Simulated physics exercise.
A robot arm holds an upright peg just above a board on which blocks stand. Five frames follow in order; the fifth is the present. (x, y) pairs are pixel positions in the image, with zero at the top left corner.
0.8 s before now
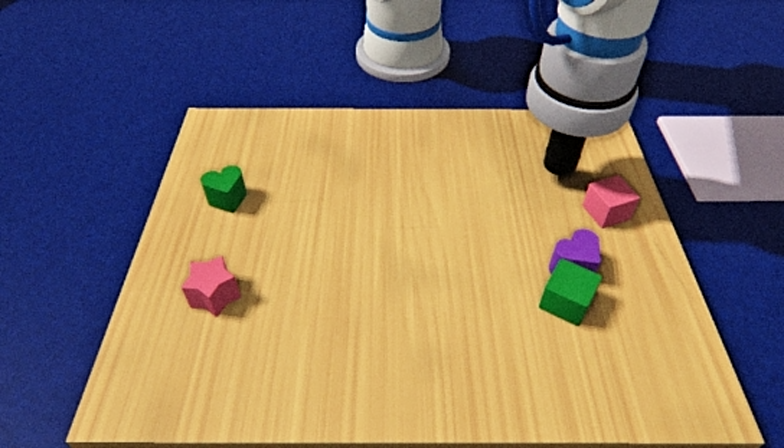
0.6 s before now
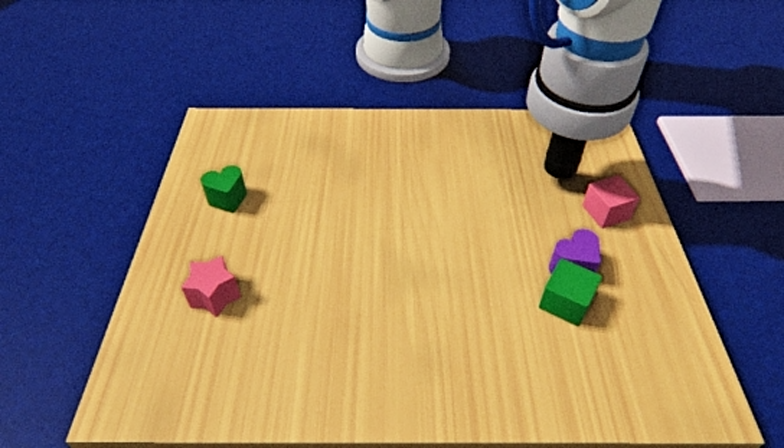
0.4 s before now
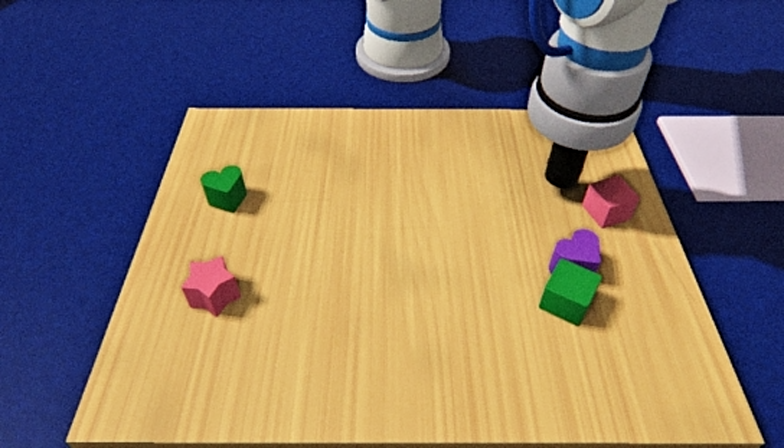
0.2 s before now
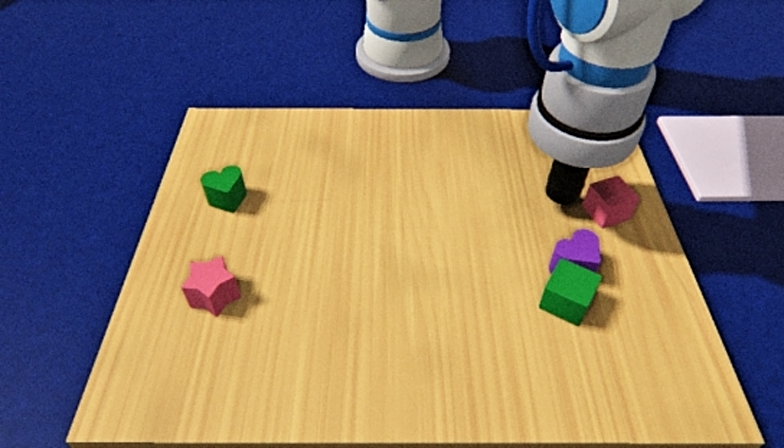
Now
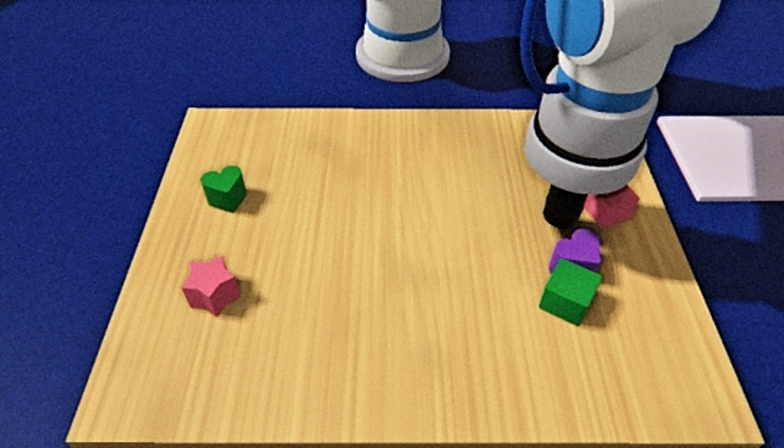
A white and blue robot arm holds a black peg upright over the right side of a pale wooden board, seen from above at an angle on a blue surface. A green heart and a pink star sit at left, while a pink block, a purple heart and a green cube stand at right. The peg moves slowly a short way toward the viewer, passing left of the pink block, while the blocks and camera stay still.
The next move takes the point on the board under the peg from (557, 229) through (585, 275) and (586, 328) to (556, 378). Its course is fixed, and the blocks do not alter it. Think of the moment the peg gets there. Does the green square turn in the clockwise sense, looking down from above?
Answer: Yes.
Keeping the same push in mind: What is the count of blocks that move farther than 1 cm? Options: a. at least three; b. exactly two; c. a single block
The correct letter is b.
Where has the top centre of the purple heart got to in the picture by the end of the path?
My prediction: (612, 371).
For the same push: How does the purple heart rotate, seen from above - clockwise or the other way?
It swings round anticlockwise.
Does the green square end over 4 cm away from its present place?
Yes, it checks out.
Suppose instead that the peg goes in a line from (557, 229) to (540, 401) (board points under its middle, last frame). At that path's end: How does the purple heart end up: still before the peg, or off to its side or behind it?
The block lies off to the side or behind.
The first path, step by step. One third of the way, peg (590, 264); green square (574, 307), turned 20° clockwise; purple heart (602, 286), turned 40° clockwise.
Two thirds of the way, peg (591, 317); green square (560, 352), turned 50° clockwise; purple heart (611, 342), turned 25° clockwise.
At the end, peg (561, 368); green square (523, 388), turned 75° clockwise; purple heart (612, 371), turned 25° anticlockwise; pink square not moved.
